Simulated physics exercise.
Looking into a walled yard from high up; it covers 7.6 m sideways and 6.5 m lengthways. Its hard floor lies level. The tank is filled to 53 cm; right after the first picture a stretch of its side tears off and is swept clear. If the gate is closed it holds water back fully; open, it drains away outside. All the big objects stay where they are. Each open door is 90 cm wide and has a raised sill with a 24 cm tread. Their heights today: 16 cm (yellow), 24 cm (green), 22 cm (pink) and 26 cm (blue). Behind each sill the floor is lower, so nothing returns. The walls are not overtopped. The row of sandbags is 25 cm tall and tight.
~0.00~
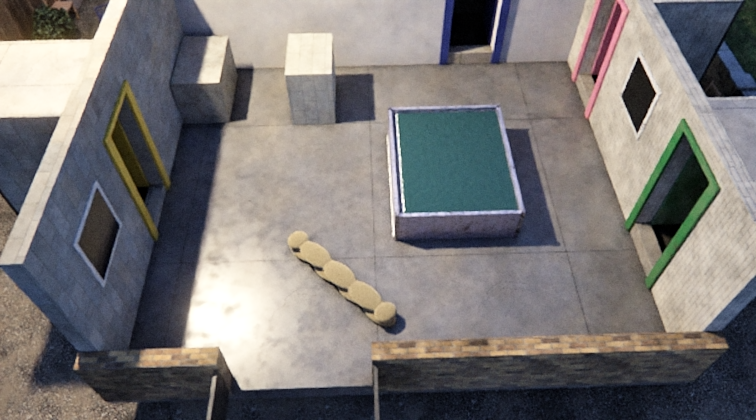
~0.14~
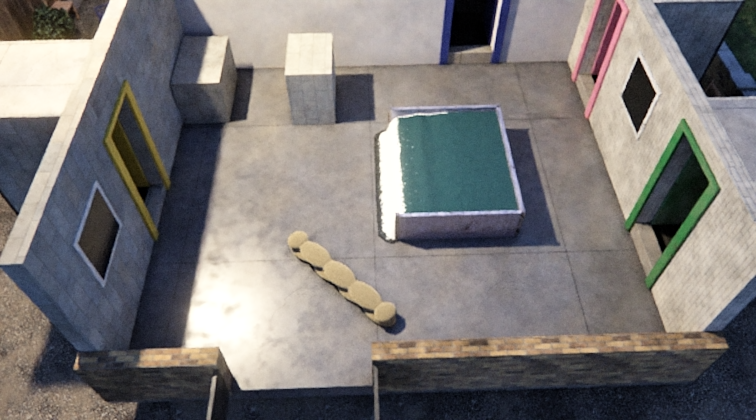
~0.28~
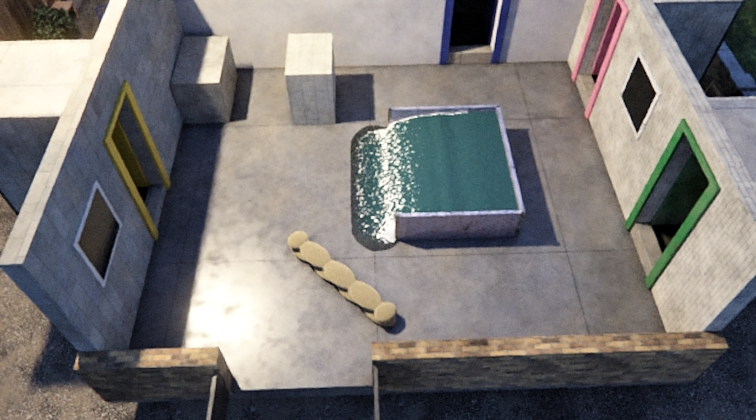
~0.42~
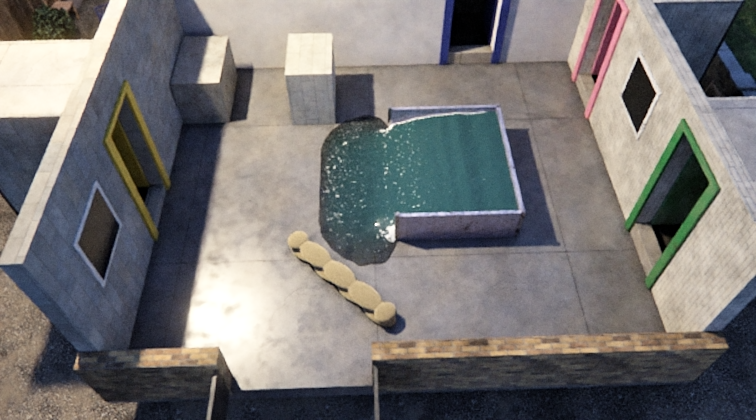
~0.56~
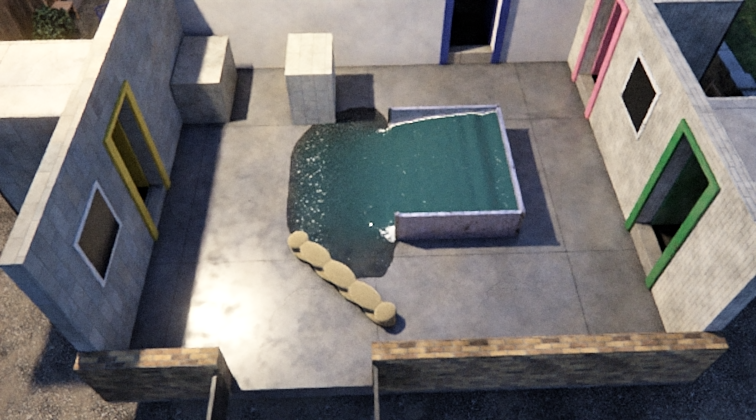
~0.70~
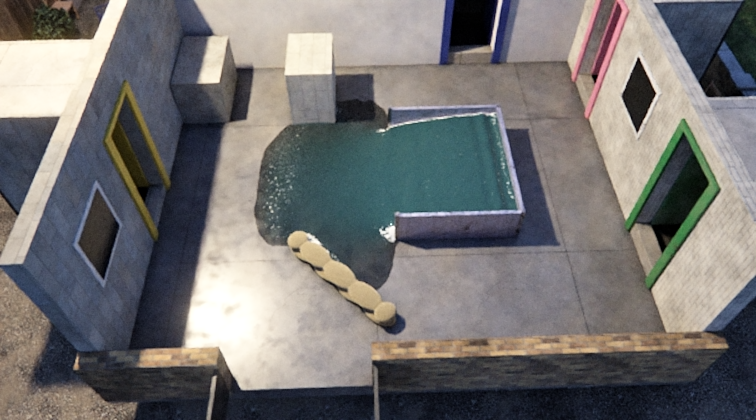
In a walled yard with coloured door surrounds, the left side of a raised tank gives way and green water pours out, spreading leftward across the level floor in a widening pool that reaches a row of rounded tan objects.
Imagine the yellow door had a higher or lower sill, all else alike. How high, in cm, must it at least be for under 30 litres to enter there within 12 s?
It would have to be roughly 22 cm high.
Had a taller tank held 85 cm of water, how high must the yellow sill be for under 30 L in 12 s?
About 38 cm.
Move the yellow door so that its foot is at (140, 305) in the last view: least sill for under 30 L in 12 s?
Roughly 7.0 cm.
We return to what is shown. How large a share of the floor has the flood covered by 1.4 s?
Some 25 per cent of it.
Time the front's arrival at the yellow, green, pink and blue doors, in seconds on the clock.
Arrival: Yellow 1.2 s, green 7.5 s, pink 8.5 s, blue 3.6 s.
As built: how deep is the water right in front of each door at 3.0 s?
Depths in cm: Yellow 26, green 0, pink 0, blue 0.
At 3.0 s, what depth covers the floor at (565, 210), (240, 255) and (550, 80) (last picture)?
About 0, 2 and 0 cm.
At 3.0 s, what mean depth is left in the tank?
Roughly 12 cm on average.
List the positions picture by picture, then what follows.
In the first picture, the tank at (451, 160) is whole and still, 53 cm deep; the yellow door at (142, 171) is dry.
In the second picture, the front is at (386, 235), 0.2 m from the gap at (395, 176); 0.3 m2 of floor is wet, 53 cm left at the back.
In the third picture, the gap is at (395, 177), the front 0.7 m out at (355, 177); the back of the tank holds 53 cm.
In the fourth picture, water pours out at (395, 177) and has run 1.2 m, to (326, 228); about 8 cm deep outside, 53 cm at the back.
In the fifth picture, the front is at (293, 217), 1.7 m from the gap at (395, 177); 4.7 m2 of floor is wet, 50 cm left at the back.
In the sixth picture, the gap is at (395, 178), the front 2.2 m out at (260, 212); the back of the tank holds 44 cm; 1.6 m in a straight line remain to the yellow door at (142, 171).
After 1.4 s water covers 25 % of the floor, deepest (26 cm) near (325, 250); 19 cm at the yellow door, 0 litres in over its 16 cm sill.
After 3.0 s water covers 45 % of the floor, deepest (29 cm) near (176, 154); 26 cm at the yellow door, 67 litres in over its 16 cm sill.
After 12.0 s water covers 95 % of the floor, deepest (6 cm) near (192, 362); 5 cm at the yellow door, 97 litres in over its 16 cm sill.
At the yellow door as built, the water arrived by 1.3 s and peaked near 29 cm at 2.2 s.
With a sill of 19.5 cm, 51 litres would have come in within the 12 s; with 26 cm, 7 litres. So under 30 litres takes about 22 cm.
